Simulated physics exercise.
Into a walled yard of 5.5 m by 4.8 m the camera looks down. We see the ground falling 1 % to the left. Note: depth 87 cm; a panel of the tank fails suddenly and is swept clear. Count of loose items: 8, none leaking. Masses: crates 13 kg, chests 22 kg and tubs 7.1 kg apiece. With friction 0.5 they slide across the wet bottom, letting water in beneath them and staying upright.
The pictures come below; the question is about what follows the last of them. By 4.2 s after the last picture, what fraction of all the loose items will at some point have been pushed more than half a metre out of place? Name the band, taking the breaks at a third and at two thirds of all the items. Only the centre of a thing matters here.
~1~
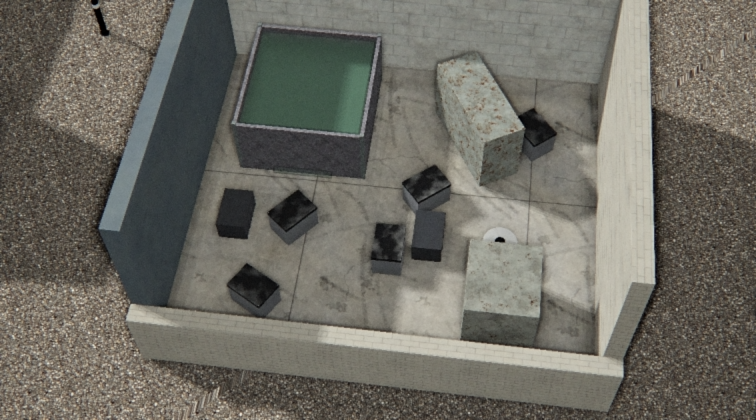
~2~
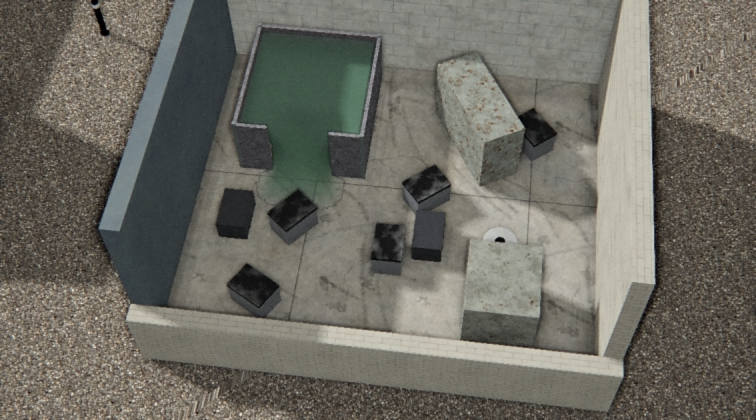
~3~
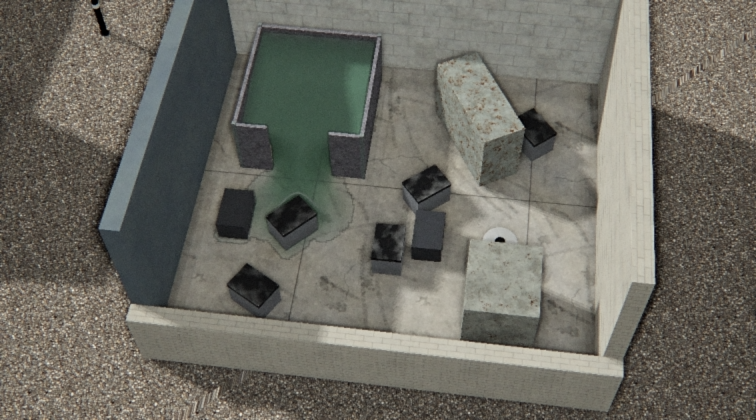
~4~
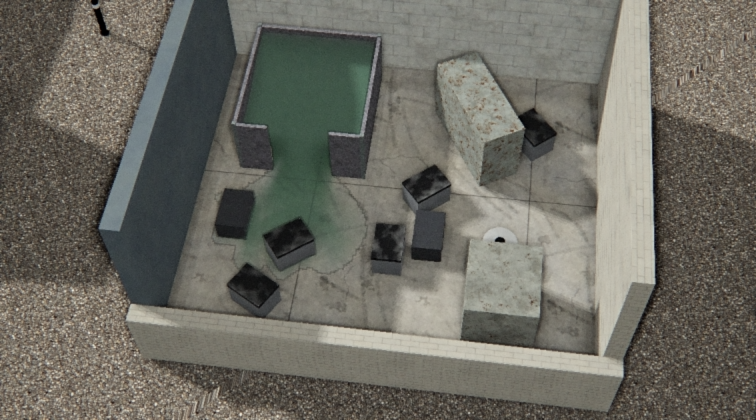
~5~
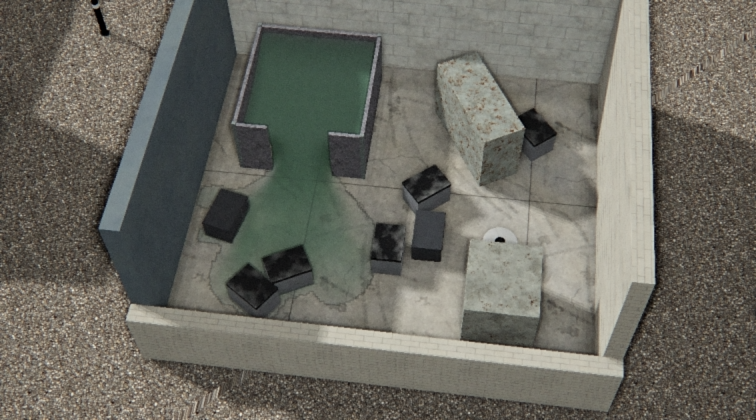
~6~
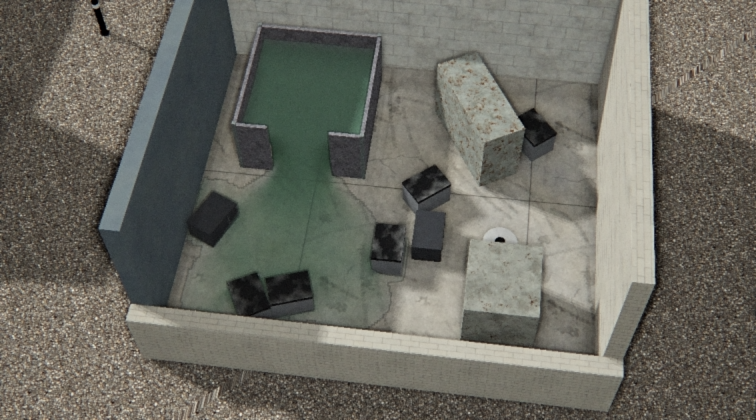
The answer is the top band, two thirds or more.
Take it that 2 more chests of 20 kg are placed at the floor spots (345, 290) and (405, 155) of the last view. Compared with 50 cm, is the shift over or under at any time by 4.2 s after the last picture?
Listed in order, the answers are beyond half a metre followed by inside half a metre.
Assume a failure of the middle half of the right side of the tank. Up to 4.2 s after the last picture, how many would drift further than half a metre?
In that case the number is 4.
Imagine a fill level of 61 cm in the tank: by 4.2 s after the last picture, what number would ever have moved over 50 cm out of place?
You'd get 4 in that case.
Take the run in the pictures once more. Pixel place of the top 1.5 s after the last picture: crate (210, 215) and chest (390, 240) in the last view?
Somewhere about (198, 237) and (424, 256).
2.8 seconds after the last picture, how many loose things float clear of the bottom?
That would be 4 of them.
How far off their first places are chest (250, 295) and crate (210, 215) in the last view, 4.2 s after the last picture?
Respectively, 200 centimetres and 20 centimetres.
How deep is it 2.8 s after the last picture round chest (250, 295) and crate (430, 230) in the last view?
I'd estimate 22 cm for the first and 6 cm for the second.
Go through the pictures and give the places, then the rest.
In the first frame, a chest at (292, 210), on the bottom; a crate at (235, 207) rests on the ground; water covers 3.1 m2; 0 of 8 have shifted.
In the second frame, a chest at (292, 210), on the bottom; a crate at (235, 207) rests on the ground; 3.7 m2 under water; 0 of 8 have shifted.
In the third frame, a chest at (291, 215), on the bottom, 9 cm from its start; a crate at (235, 207), on the bottom; 4.4 m2 under water; 1 of 8 have shifted.
In the fourth frame, a chest at (289, 237) rests on the ground, 44 cm from its start; a crate at (234, 208) rests on the ground; water covers 5.2 m2; 1 of 8 have shifted.
In the fifth frame, a chest at (287, 264), on the bottom, 84 cm from its start; a crate at (225, 209), on the bottom, 13 cm from its start; water covers 6.5 m2; 2 of 8 have shifted.
In the sixth frame, a chest at (289, 287) rests on the ground, 120 cm from its start; a crate at (212, 213) rests on the ground, 32 cm from its start; 8.2 m2 under water; 3 of 8 have shifted.
Then, 0.4 s after the last picture 1 of 8 are over 50 cm from their spots; 1 afloat.
Then, 1.5 s after the last picture 3 of 8 are over 50 cm from their spots; 3 afloat.
Then, 2.8 s after the last picture 4 of 8 are over 50 cm from their spots; 4 afloat.
Then, 4.2 s after the last picture 6 of 8 are over 50 cm from their spots, and 7 have been at some point; 5 afloat.
